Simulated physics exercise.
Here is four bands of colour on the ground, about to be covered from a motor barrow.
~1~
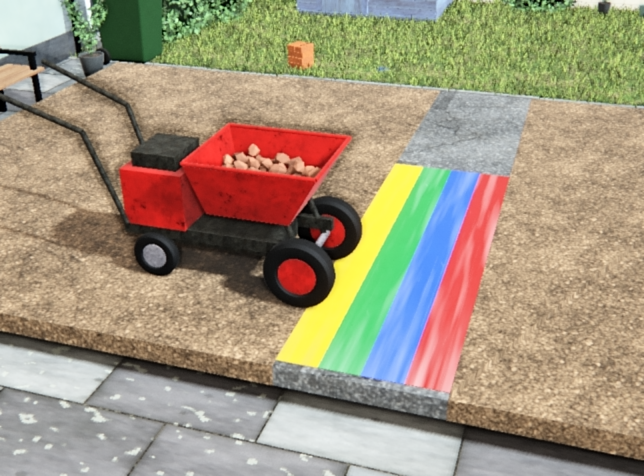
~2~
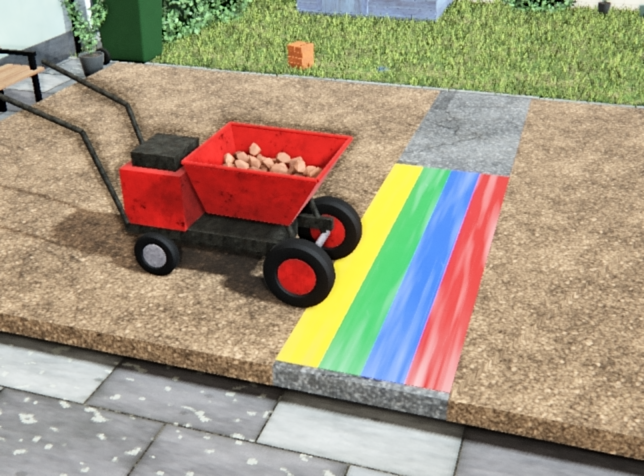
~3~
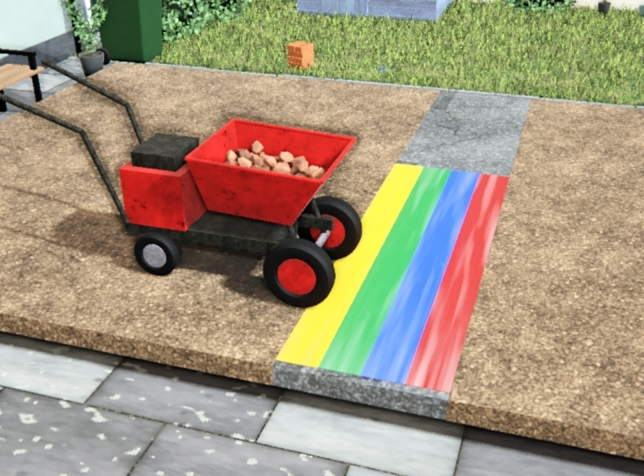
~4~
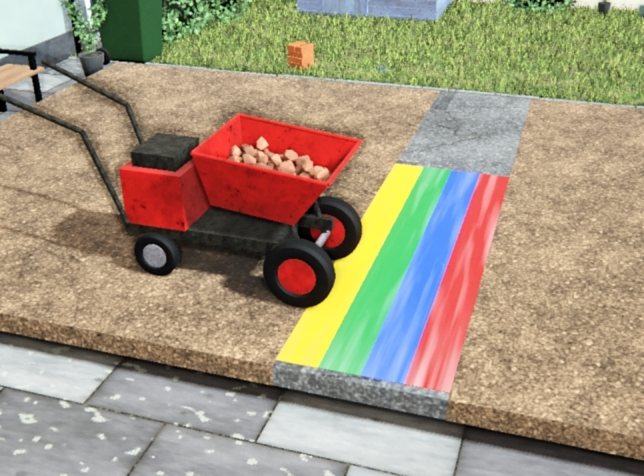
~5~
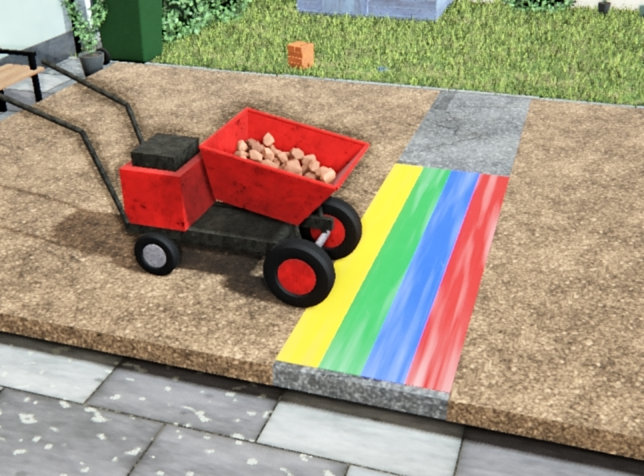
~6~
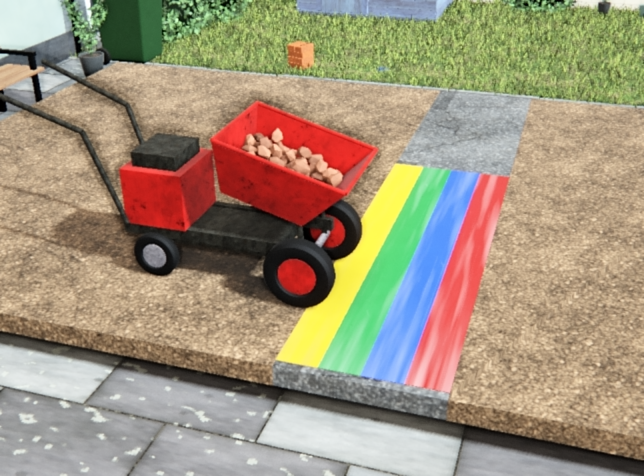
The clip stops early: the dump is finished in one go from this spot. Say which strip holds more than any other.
The red one gets the largest share.
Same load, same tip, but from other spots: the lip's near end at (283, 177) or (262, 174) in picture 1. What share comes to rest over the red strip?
About 20 and 10 per cent.
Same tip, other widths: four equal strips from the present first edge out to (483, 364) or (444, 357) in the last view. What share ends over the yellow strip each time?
Roughly 0 per cent, and 0 per cent.
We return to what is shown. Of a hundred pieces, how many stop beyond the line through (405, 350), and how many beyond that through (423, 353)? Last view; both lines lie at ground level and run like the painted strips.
In turn 80 and 50 in a hundred.
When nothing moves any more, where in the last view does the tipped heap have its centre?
Near (449, 296).
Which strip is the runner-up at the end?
In second place: The strip in blue.
Soon after the last picture, skip tipped steeply; all in the skip.
A little later, skip tipped right over; most in the skip; a stray few over the blue strip; a small part over the red strip.
Later still, skip tipped right over; about a quarter in the skip; about a quarter over the blue strip; about a third over the red strip; about a quarter off the paint.
At rest, skip tipped right over; a small part in the skip; none over the yellow strip; none over the green strip; about a quarter over the blue strip; about half over the red strip; about a quarter off the paint.
